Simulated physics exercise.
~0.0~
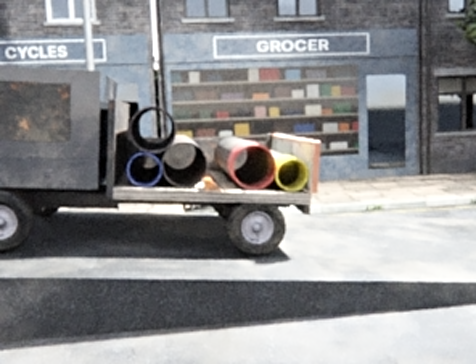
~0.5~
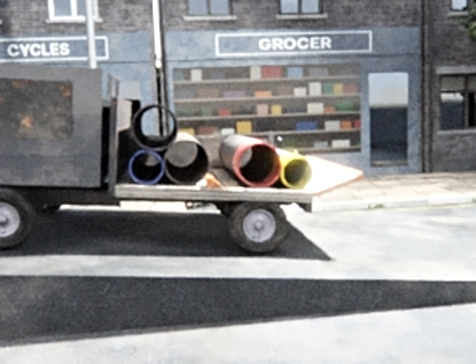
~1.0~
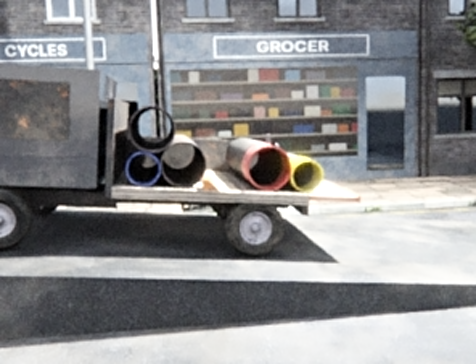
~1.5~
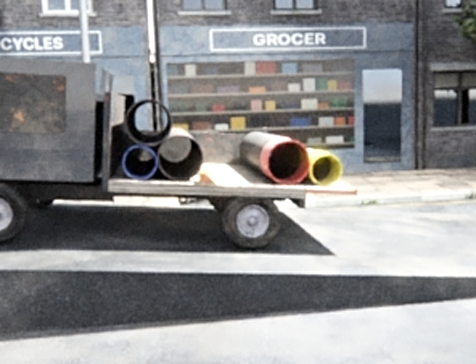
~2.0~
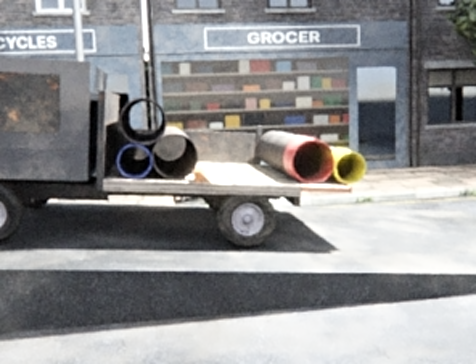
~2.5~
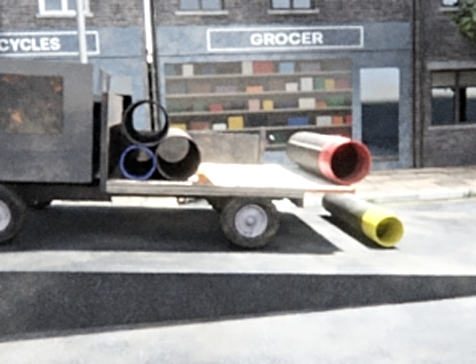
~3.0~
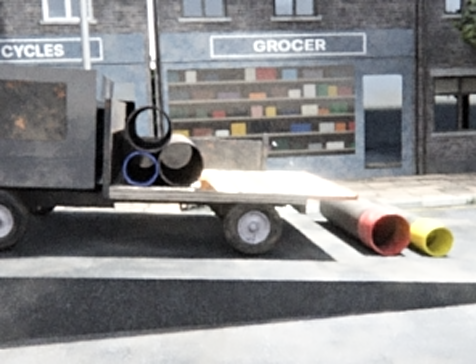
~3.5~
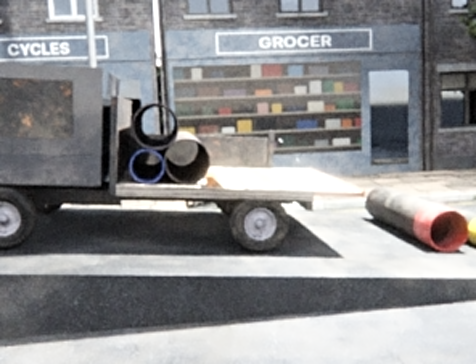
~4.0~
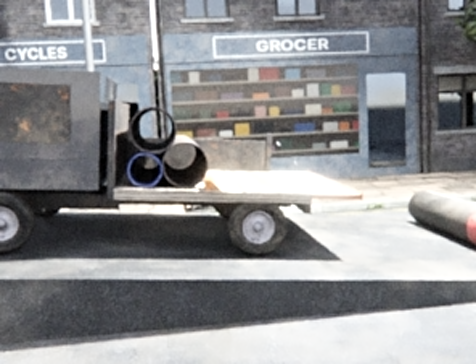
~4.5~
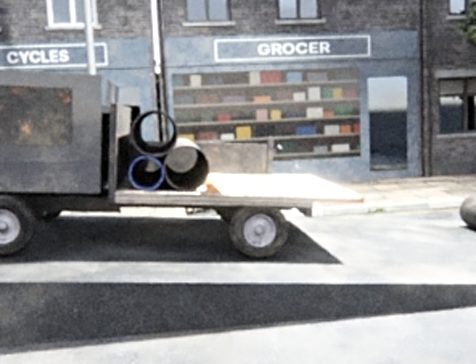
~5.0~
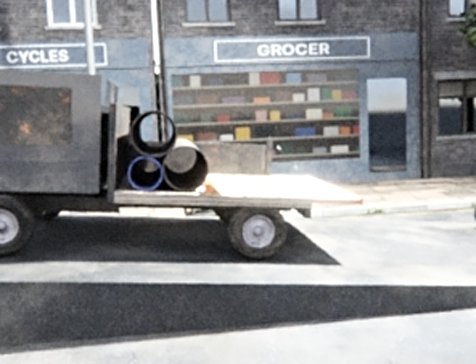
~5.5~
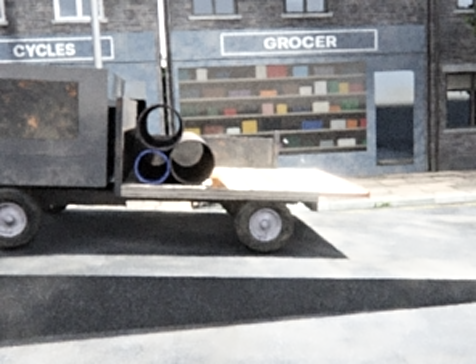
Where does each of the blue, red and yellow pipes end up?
The blue pipe stays inside the truck bed. The red and yellow pipes both end up down on the ground, having rolled off the lowered tailgate and away to the right.
